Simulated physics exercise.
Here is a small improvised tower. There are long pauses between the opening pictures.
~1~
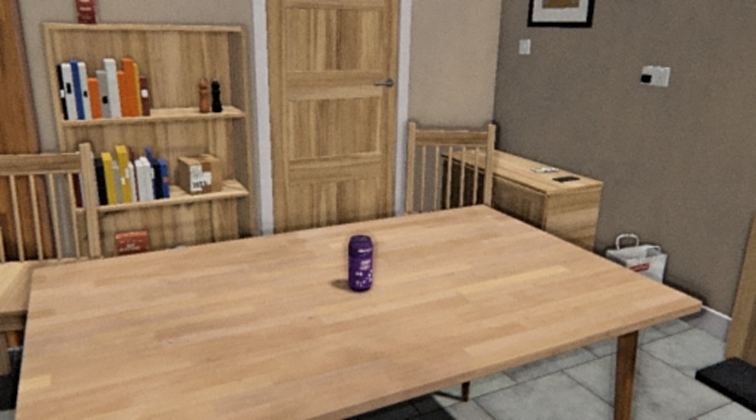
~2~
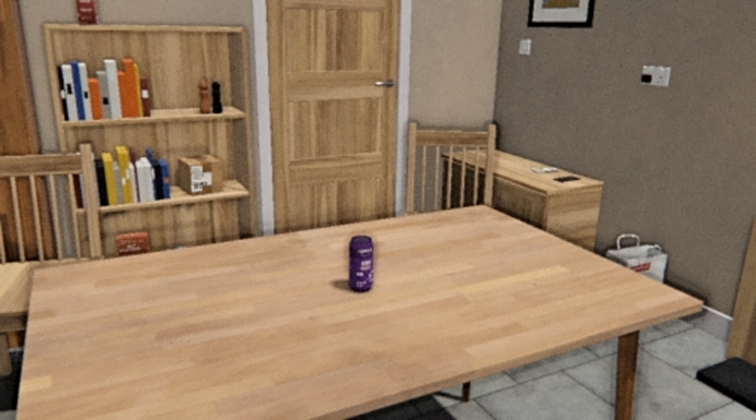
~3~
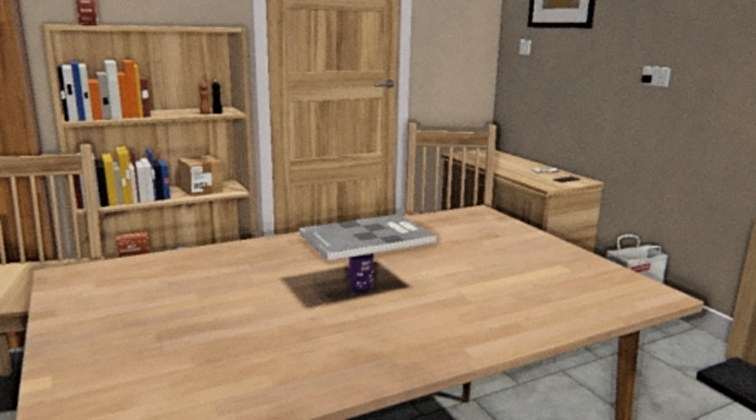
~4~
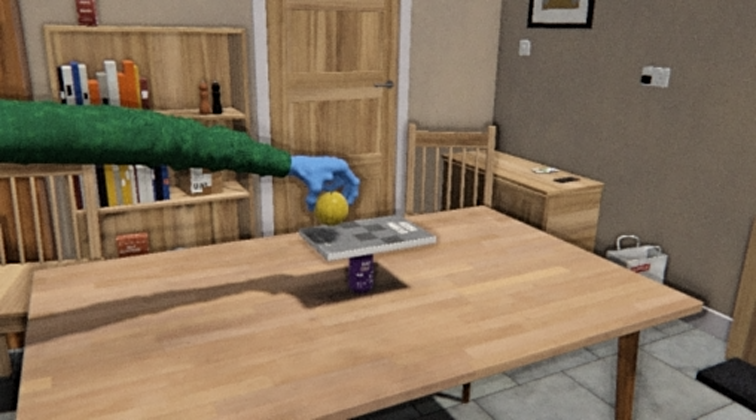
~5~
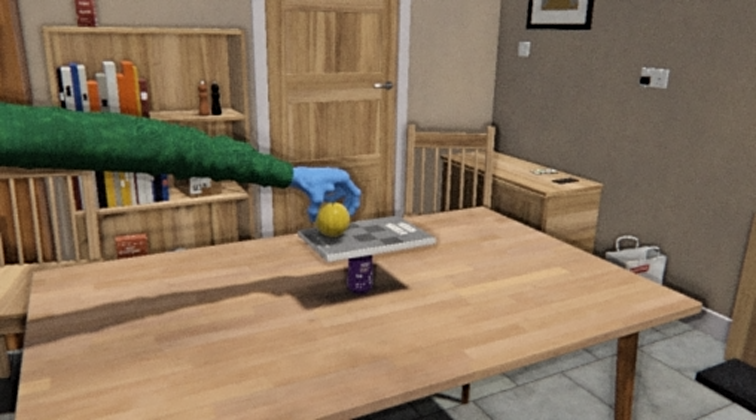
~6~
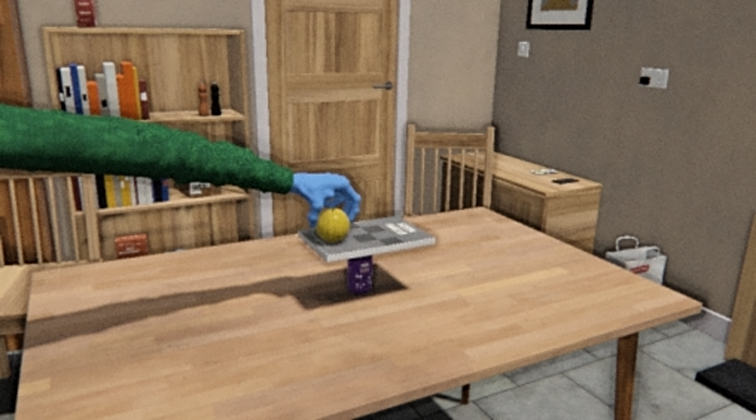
In a room with a wooden door and grey floor tiles, a fixed camera looks slightly down on a wooden table. A purple can stands near the table's middle, with a bookshelf behind at left and a cabinet at right. A flat grey book appears on top of the can, then a blue-gloved hand in a green sleeve reaches from the left, lowers a yellow apple onto its left side and keeps holding it.
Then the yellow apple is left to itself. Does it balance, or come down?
The stack stays up.
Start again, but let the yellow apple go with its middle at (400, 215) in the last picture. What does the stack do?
Then it comes apart.
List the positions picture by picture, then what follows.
The last thing is not in view yet, in the first frame.
The last thing is not in view yet, in the second frame.
The last thing is not in view yet; grey book (367, 235), in the third frame.
Coming down; yellow apple (331, 209); grey book (367, 236), in the fourth frame.
Coming down; yellow apple (333, 220); grey book (366, 237), in the fifth frame.
Set down, still held; yellow apple (332, 225); grey book (366, 237), in the sixth frame.
Then, 0.20 s after the last picture, nothing has stirred.
Then, 0.50 s after the last picture, yellow apple resting near (332, 226).
At rest, all 3 in place. Seen from the same camera at the end, yellow apple near (332, 226). The stack keeps its balance.
